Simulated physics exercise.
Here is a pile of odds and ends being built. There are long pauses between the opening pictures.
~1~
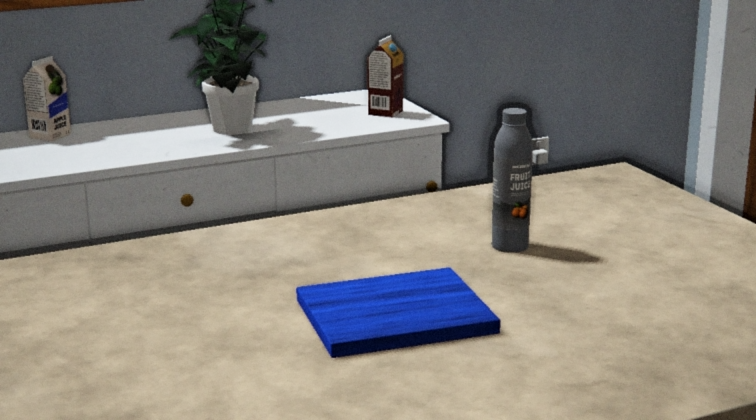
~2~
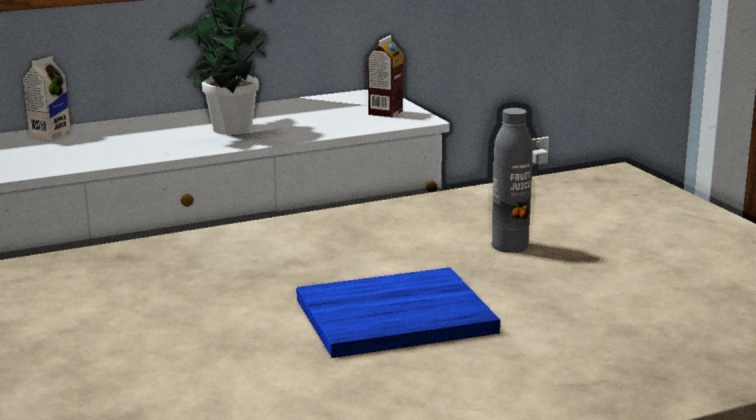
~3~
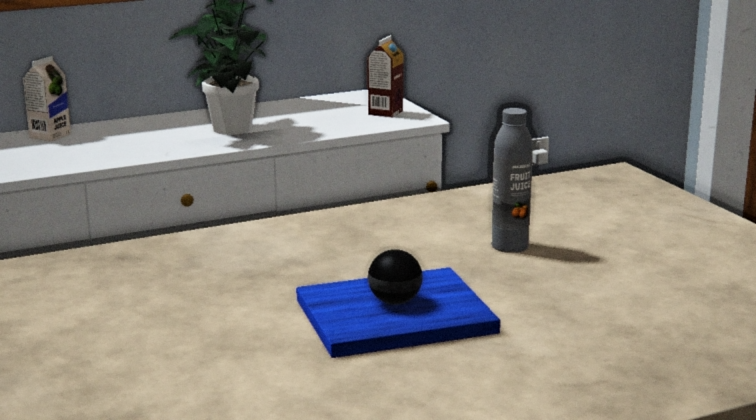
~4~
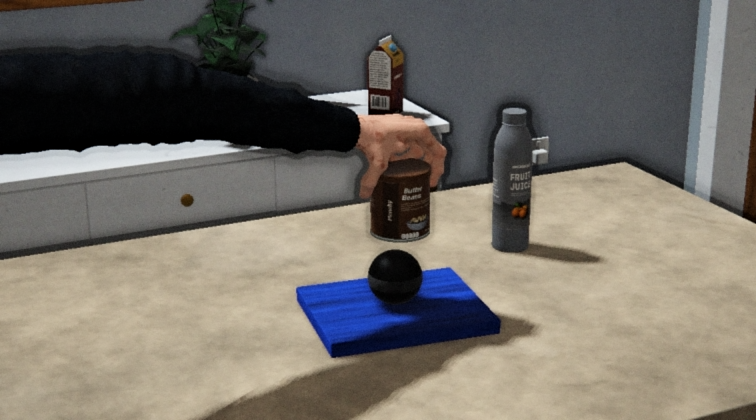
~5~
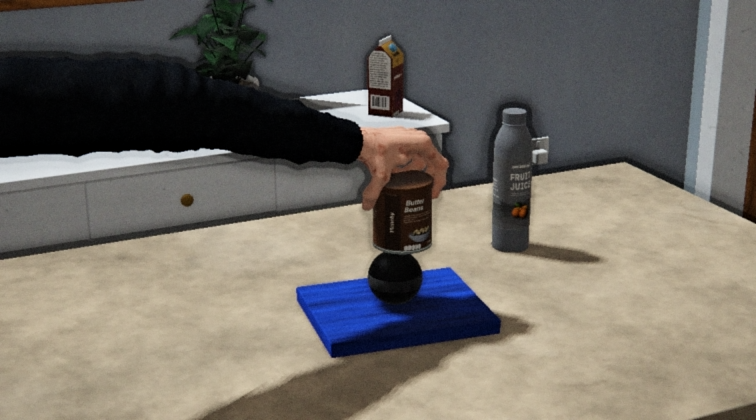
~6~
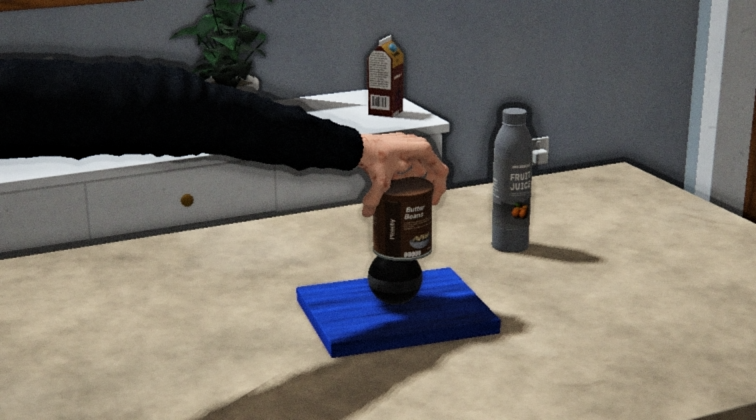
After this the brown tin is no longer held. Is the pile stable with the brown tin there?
It comes apart.
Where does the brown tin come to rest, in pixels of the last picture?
Near (533, 260).
Then, 0.40 s on from there, brown tin now fallen.
Then, 0.50 s on from there, things are still on the move.
Then, 0.60 s on from there, as before.
In the end, fallen, brown tin; the other 3 unmoved. At the end, from the last picture's camera, brown tin near (533, 260). The pile gives way.
